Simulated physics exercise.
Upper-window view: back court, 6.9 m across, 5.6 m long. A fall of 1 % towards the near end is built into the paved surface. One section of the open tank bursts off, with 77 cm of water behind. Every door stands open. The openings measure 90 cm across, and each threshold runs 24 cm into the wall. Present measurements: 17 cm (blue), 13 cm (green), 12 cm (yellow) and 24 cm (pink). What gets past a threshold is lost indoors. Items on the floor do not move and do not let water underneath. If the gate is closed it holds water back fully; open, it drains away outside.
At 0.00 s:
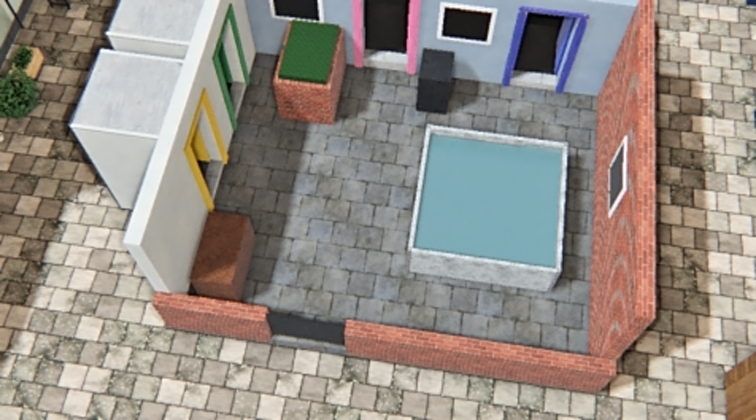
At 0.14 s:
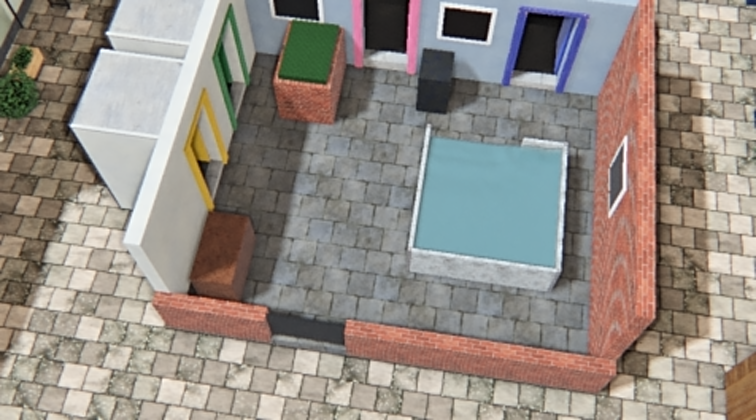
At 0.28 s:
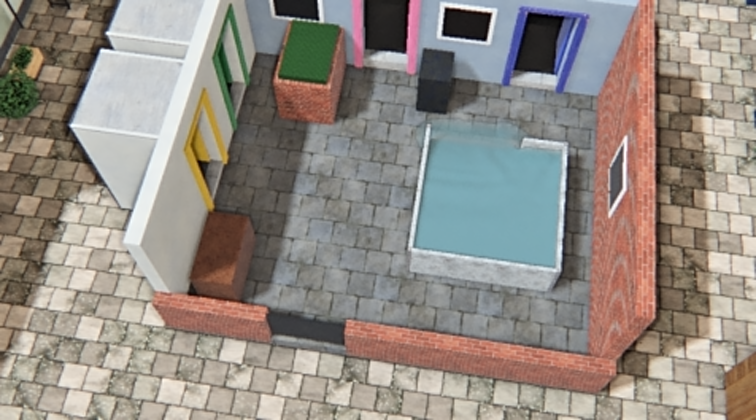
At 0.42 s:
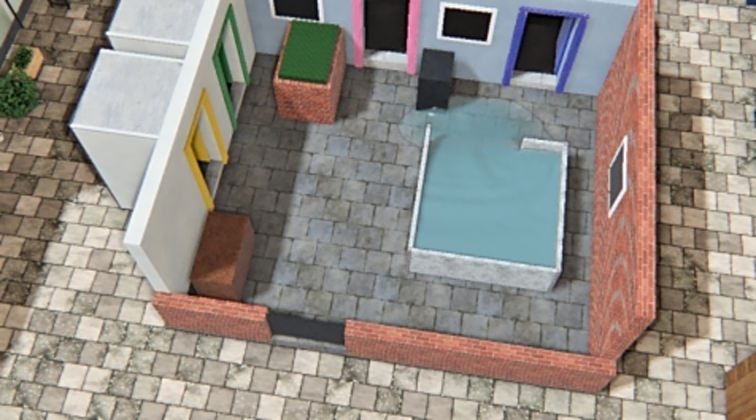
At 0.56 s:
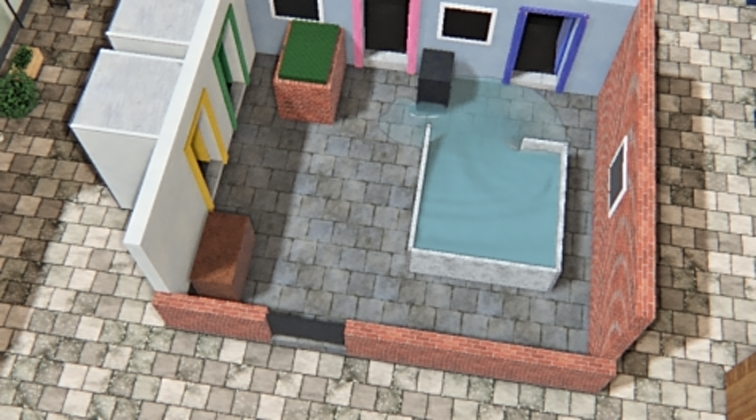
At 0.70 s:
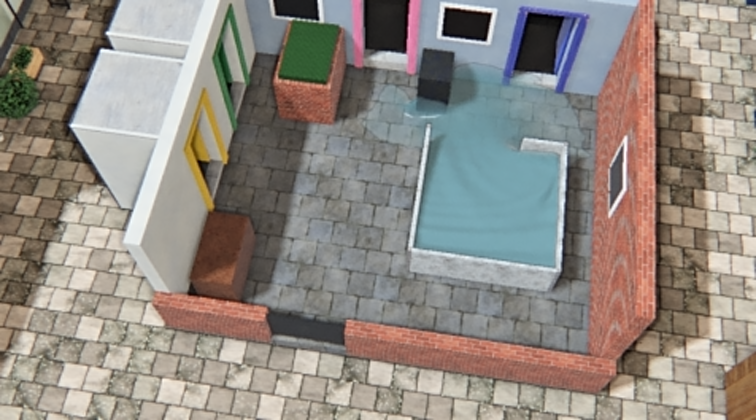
An open tank loses part of its far side and water spreads across the paving.
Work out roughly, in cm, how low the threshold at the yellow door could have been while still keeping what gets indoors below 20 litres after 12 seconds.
No lower than about 12.5 cm.
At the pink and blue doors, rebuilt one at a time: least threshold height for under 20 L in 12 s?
Roughly 19 cm for the pink door and roughly 35 cm for the blue door.
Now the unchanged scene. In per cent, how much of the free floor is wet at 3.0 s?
Close to 55 per cent is wet.
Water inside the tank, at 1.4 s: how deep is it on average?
Around 51 cm deep on average.
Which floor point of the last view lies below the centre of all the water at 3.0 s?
(473, 165).
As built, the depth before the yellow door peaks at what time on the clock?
8.5 s.
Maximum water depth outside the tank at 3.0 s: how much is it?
Roughly 48 cm.
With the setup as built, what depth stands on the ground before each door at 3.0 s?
Lab note, cm: Blue 27; green 2; yellow 9; pink 16.
After 1.4 s water covers 25 % of the floor, deepest (62 cm) near (467, 87); it has not reached the yellow door.
After 3.0 s water covers 55 % of the floor, deepest (48 cm) near (587, 95); 9 cm at the yellow door, 0 litres in over its 12 cm threshold.
After 12.0 s water covers 100 % of the floor, deepest (22 cm) near (289, 64); 13 cm at the yellow door, 24 litres in over its 12 cm threshold.
At the yellow door as built, the water arrived by 2.8 s and peaked near 17 cm at 8.4 s.
Run again over the same 12 s with other heights there, 37 litres in over 11 cm, 4 litres over 15 cm. The limit of 20 litres is kept from about 12.5 cm up.
